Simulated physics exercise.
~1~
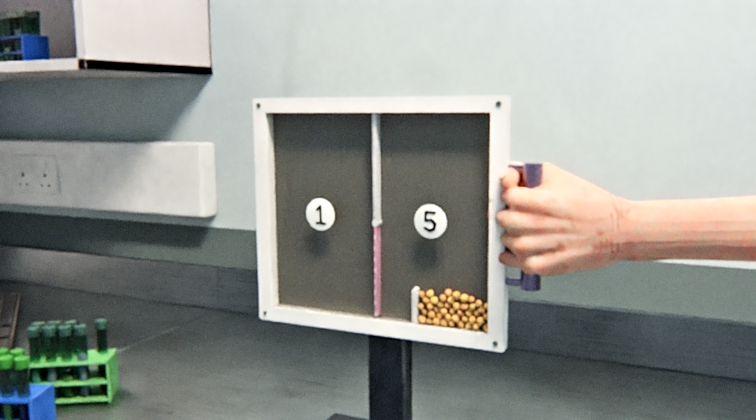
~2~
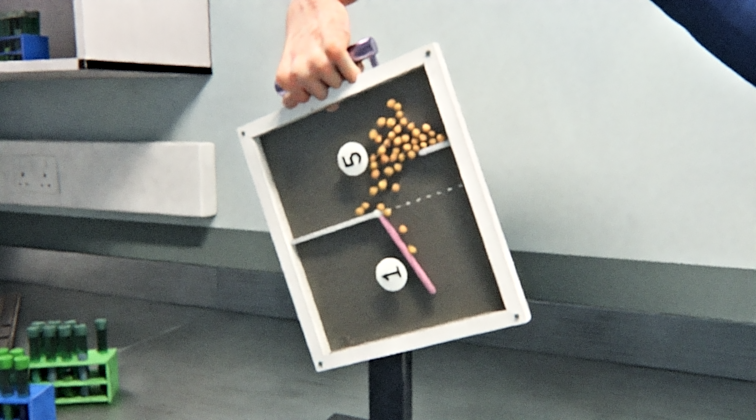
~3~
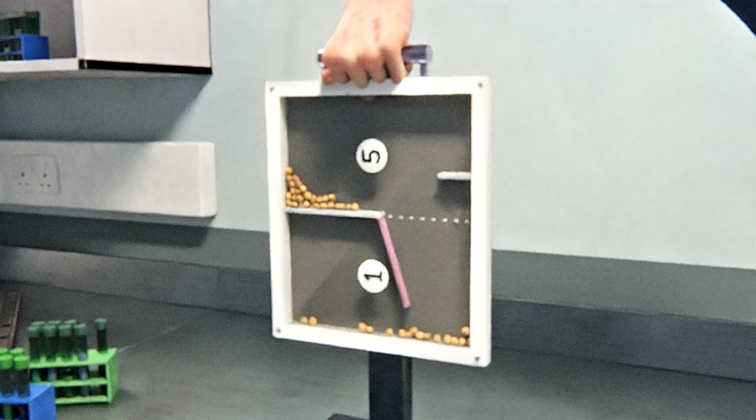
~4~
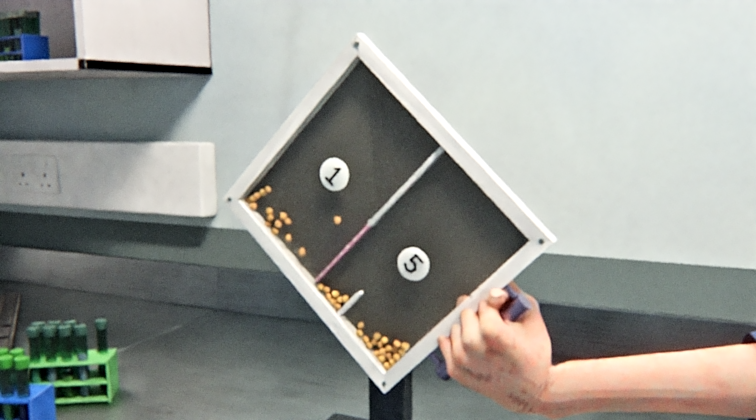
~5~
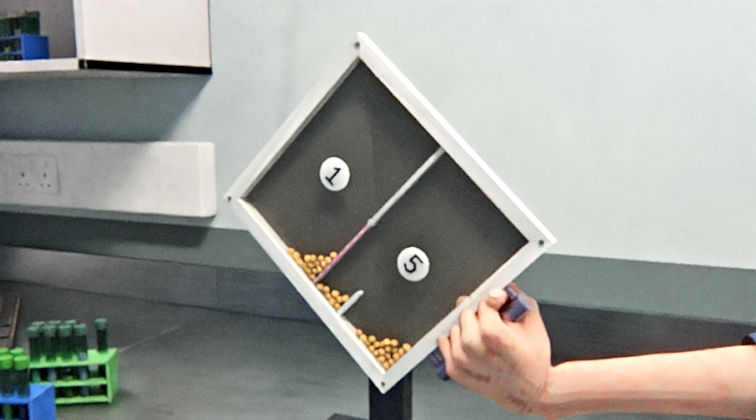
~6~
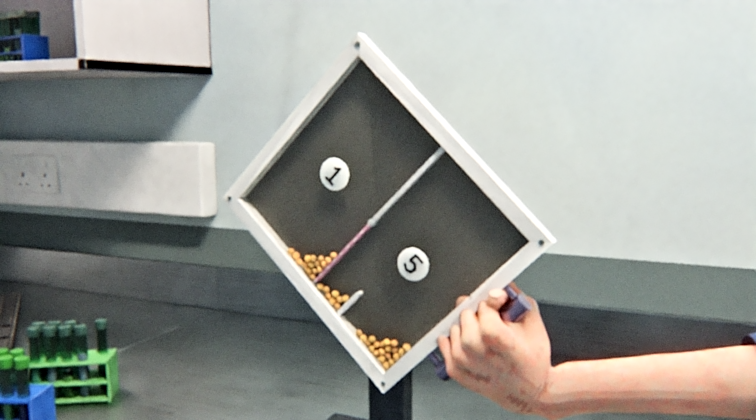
In a laboratory, seen from the front by a still camera, a white-framed case with a dark back stands on a black post, with green and blue racks of tubes at left. Golden beads fill its lower right corner, and a white divider with a pink flap splits it. A hand turns the case anticlockwise past upright, and beads spill, some passing the swinging flap. Others gather on the divider. The hand then swings it back clockwise beyond level, and the flap shuts. The case rests tilted, some beads in the left side and more in the right.
